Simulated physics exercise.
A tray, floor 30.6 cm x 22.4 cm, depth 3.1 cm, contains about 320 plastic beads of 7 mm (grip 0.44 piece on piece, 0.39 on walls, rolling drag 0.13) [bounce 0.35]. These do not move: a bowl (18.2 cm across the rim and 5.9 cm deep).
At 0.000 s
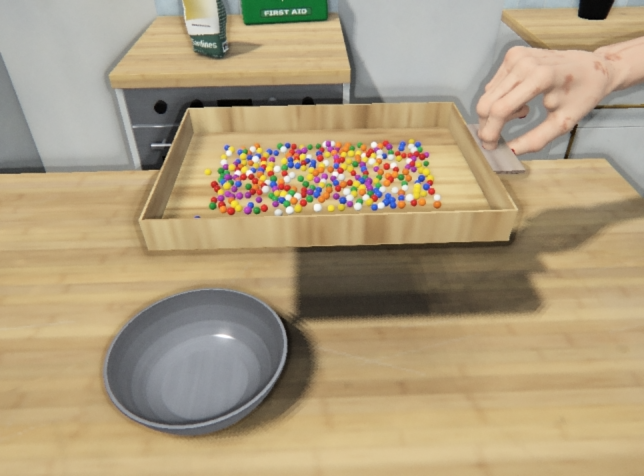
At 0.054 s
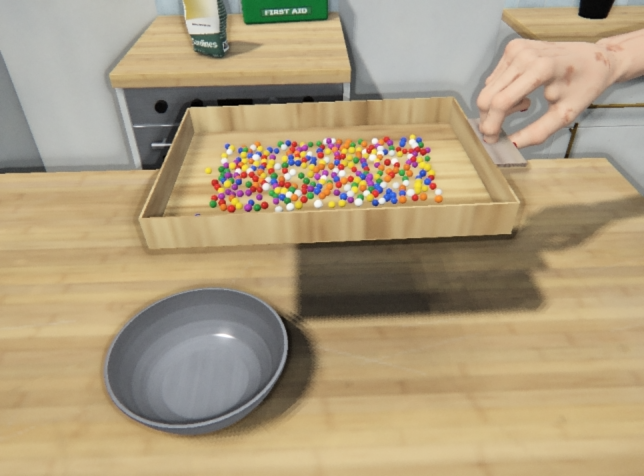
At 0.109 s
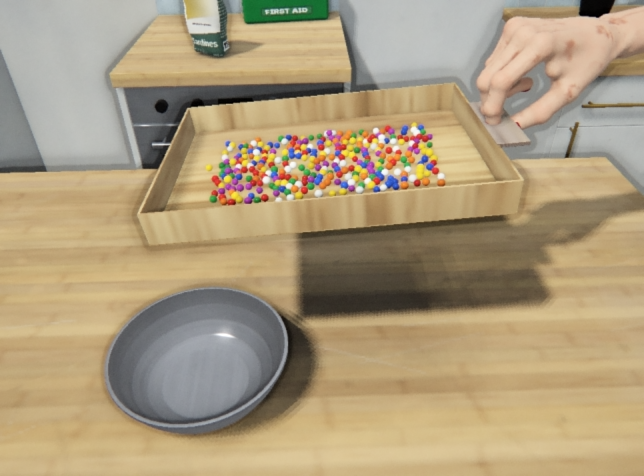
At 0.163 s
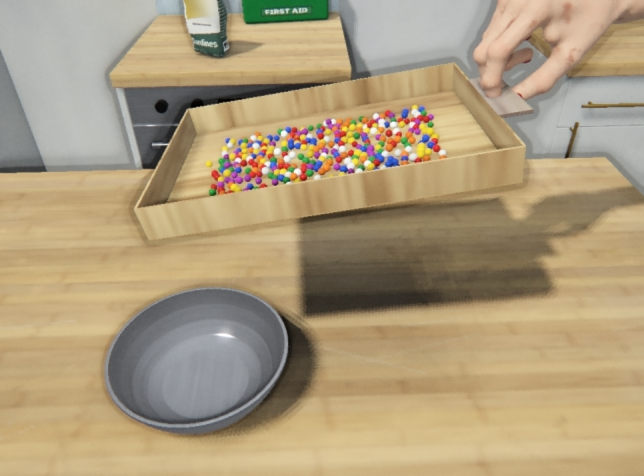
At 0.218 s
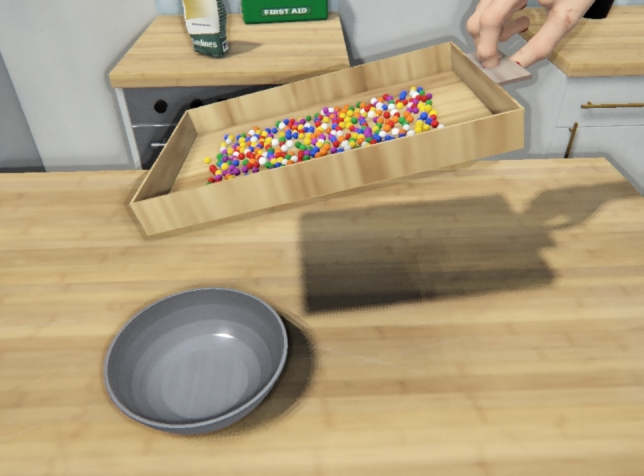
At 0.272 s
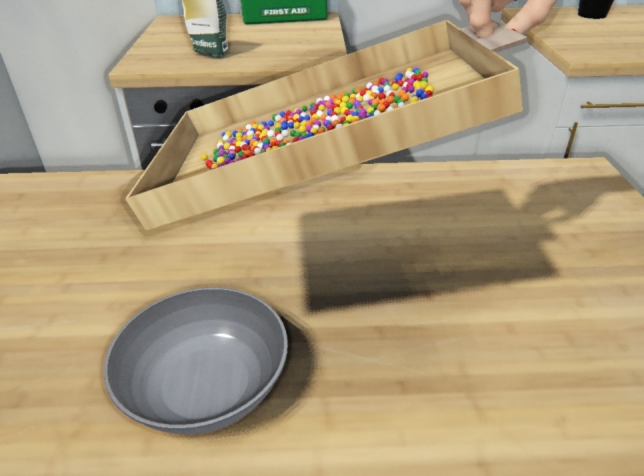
We see a hand at the right end of a shallow wooden tray of colourful beads above a wooden counter with a grey bowl; the tray starts level, then its right side rises steadily, tilting it down to the left.
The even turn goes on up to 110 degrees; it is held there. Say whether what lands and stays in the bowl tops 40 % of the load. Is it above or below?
It comes out below.
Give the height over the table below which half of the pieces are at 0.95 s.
Median height: Approx. 24 cm.
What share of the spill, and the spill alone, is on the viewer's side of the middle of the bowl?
It works out to around 0 in a hundred.
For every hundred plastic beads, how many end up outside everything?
Roughly 100 per cent.
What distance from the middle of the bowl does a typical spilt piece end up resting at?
That distance comes to about 24 centimetres.
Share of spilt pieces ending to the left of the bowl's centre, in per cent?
Some 100 per cent.
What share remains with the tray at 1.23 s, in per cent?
85 % or so.
After 0.64 s, tilt 52 degrees; tray 100 %; middle of all pieces on or above the table near (207, 115).
After 0.95 s, tilt 80 degrees; outside 5 %, tray 85 %, in the air 10 %; middle of all pieces on or above the table near (181, 134).
After 1.23 s, tilt 105 degrees; outside 15 %, tray 85 %; middle of all pieces on or above the table near (165, 142).
After 1.50 s, tilt 110 degrees; outside 70 %, tray 5 %, in the air 25 %; middle of all pieces on or above the table near (160, 243).
At rest (2.5 s), outside 100 %.
